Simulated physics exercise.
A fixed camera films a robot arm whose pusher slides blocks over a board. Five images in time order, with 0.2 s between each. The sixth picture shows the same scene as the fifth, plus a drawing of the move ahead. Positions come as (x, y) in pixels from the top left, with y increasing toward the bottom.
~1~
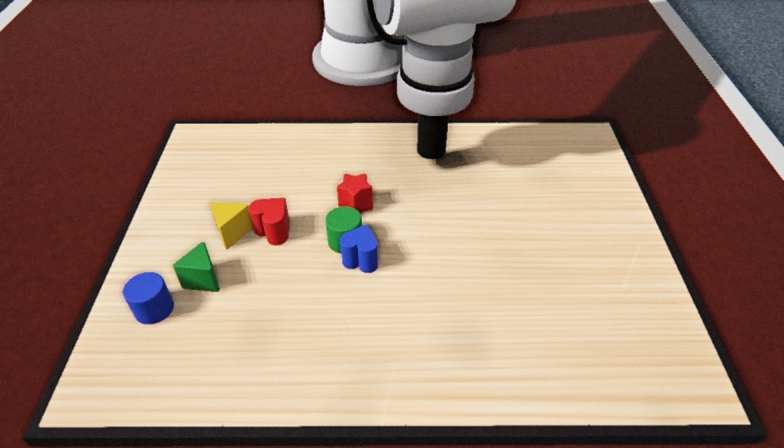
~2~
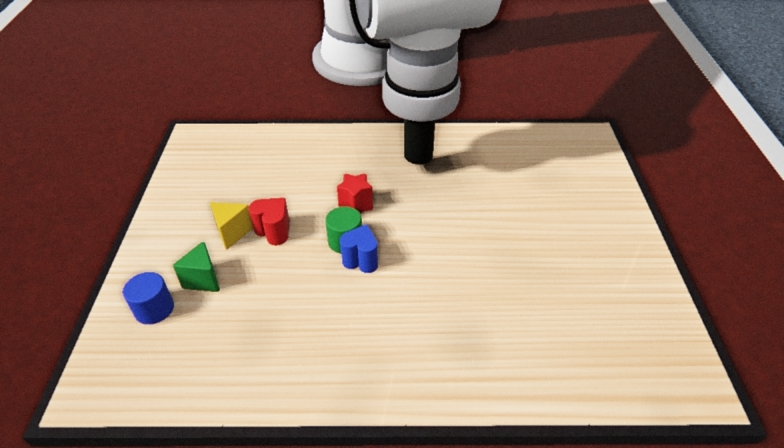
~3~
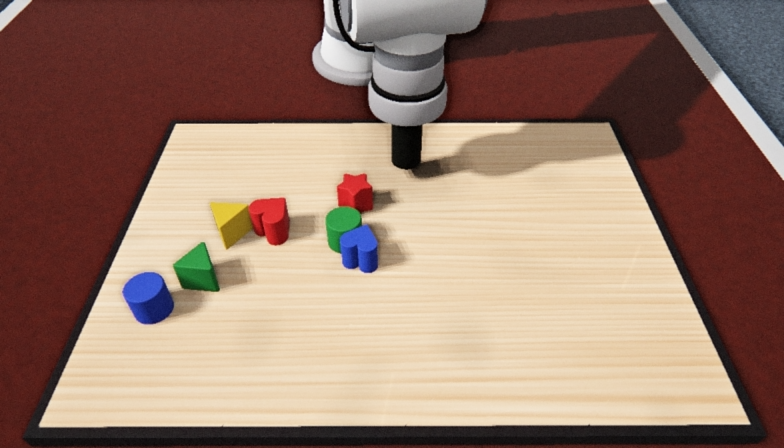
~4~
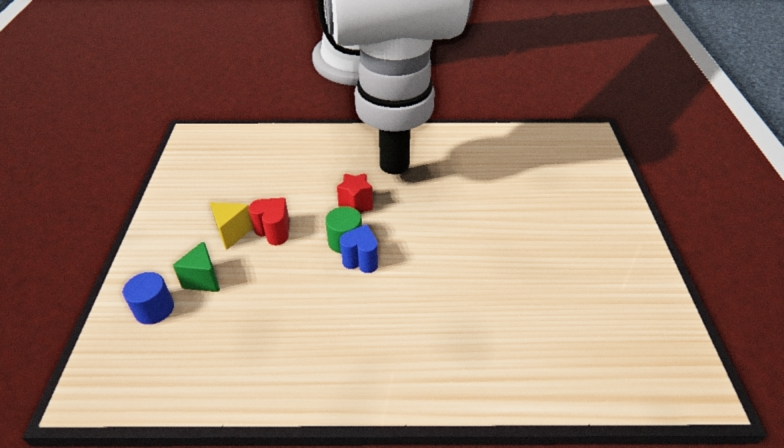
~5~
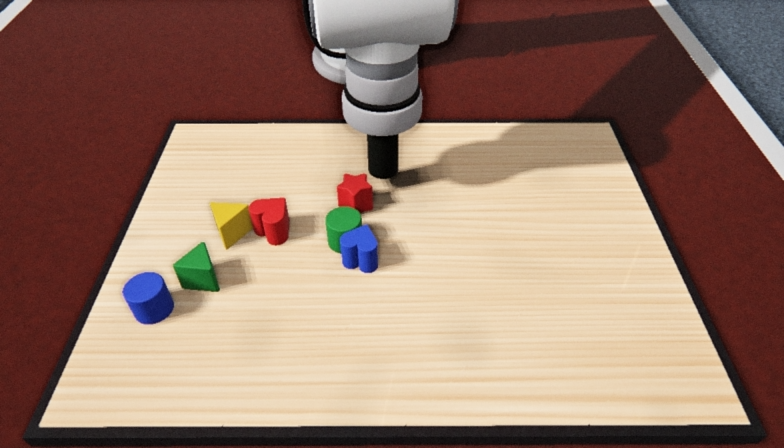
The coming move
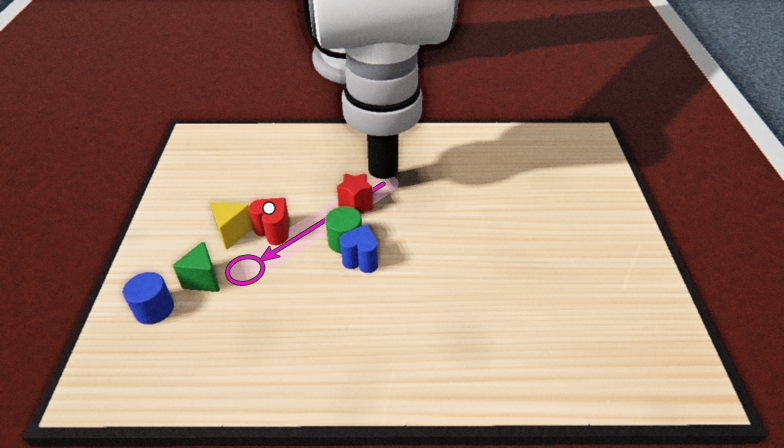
A white robot arm with a black, rod-shaped tip reaches over a pale wooden board with dark edges on a dark red floor, seen from above and in front. Left of centre lie a blue cylinder, green and yellow triangles, a red heart, a red star, a green disc and a blue block. The arm slides its tip slightly left and nearer, close to the star, while the blocks and view stay still.
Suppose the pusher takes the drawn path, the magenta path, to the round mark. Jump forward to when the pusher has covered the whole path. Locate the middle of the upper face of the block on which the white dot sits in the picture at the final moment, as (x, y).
My best guess is (249, 212).
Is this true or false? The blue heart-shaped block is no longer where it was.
That statement is not accurate.
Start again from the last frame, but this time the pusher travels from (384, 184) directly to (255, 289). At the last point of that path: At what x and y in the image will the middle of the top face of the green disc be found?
Most likely (327, 242).
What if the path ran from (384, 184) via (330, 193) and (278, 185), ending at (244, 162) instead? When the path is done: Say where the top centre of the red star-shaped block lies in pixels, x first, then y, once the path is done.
Around (338, 191).
The line goes from (384, 184) to (245, 270); the dot is on the red heart-shaped block.
The first path, step by step. One third of the way, pusher at (341, 196); green disc at (337, 224); red star-shaped block at (317, 206).
Two thirds of the way, pusher at (293, 225); red heart-shaped block at (261, 210), turned 25° clockwise; green disc at (337, 224); red star-shaped block at (284, 238), turned 65° anticlockwise.
At the end, pusher at (241, 256); yellow triangular piece at (223, 209), turned 25° anticlockwise; red heart-shaped block at (249, 212), turned 55° clockwise; green disc at (337, 224); red star-shaped block at (265, 260), turned 125° anticlockwise; blue heart-shaped block unmoved.
